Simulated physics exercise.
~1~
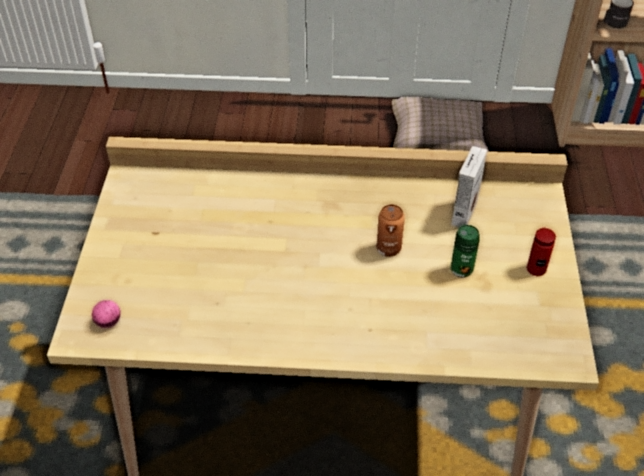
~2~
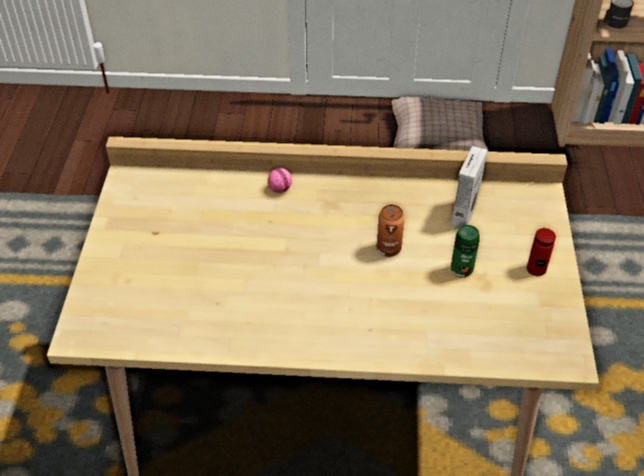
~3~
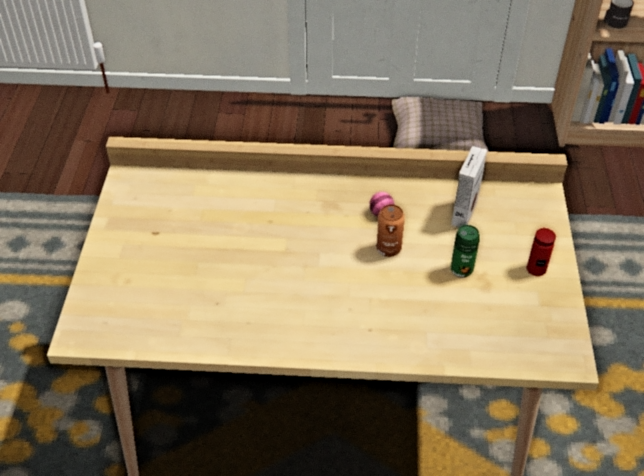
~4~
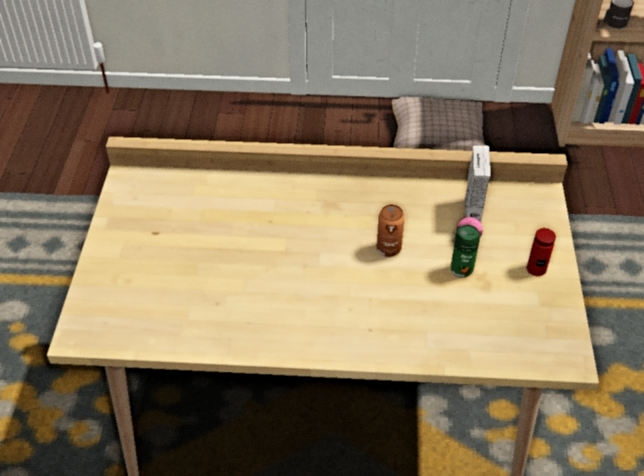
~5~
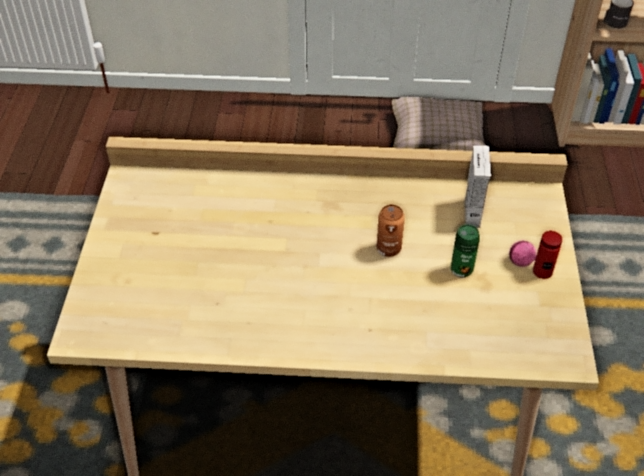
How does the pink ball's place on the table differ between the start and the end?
At the start the pink ball was alone near the front left corner of the table. By the end it was over on the right side, just left of the red container.
On a pale wooden table, a pink ball travelled to the rail along the far edge, then passed behind an orange can and between a white box and a green can, ending beside a red container with everything else still upright.
